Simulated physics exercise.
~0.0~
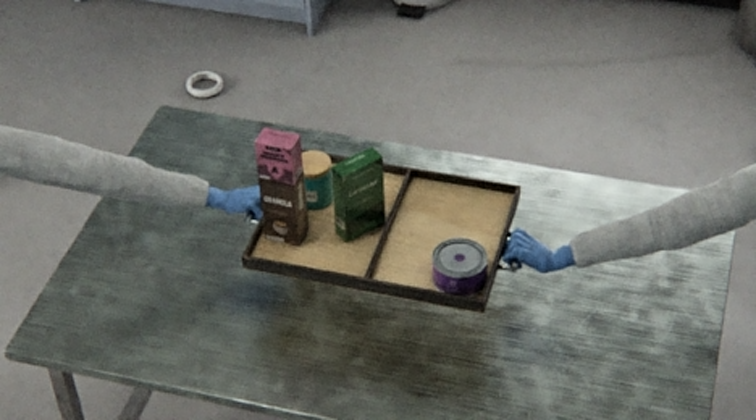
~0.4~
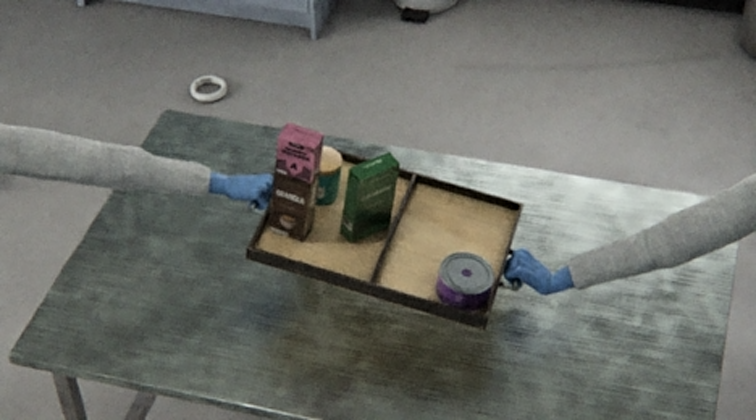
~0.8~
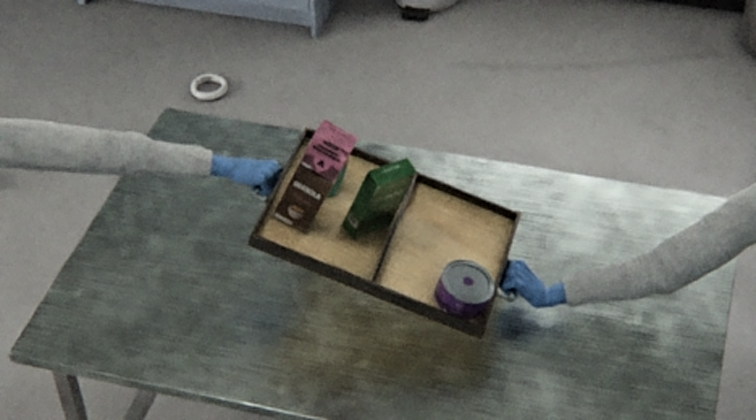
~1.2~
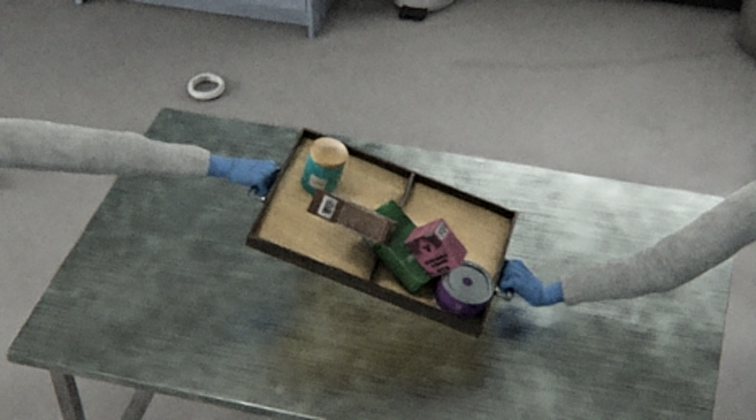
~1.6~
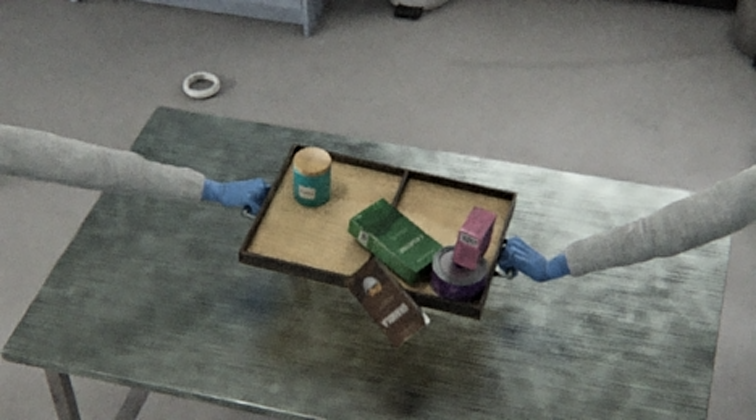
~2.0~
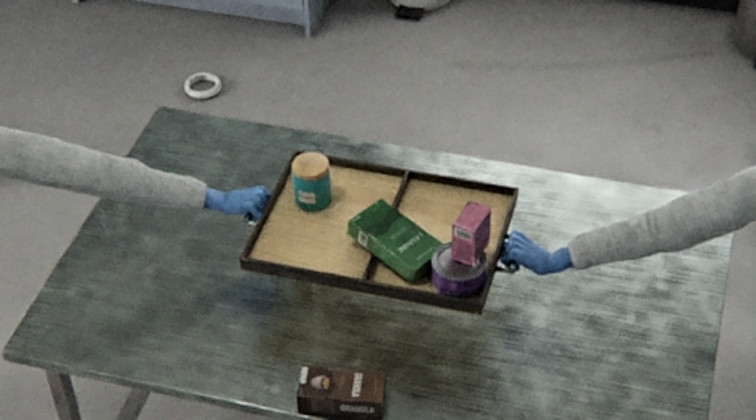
Two blue-gloved hands in grey sleeves hold a shallow, divided wooden tray above a worn metal table, seen from above in a grey-floored room. A pink packet stacked on a brown one stands at the left beside a turquoise jar and a green packet, with a purple tub at the right. The tray's right edge dips, and the packets lean, then topple rightward. As the tray levels, the brown packet tumbles over the front rim onto the table. It ends lying there, while the green packet lies across the divider, the pink one rests upside down by the tub, and the jar stands upright.
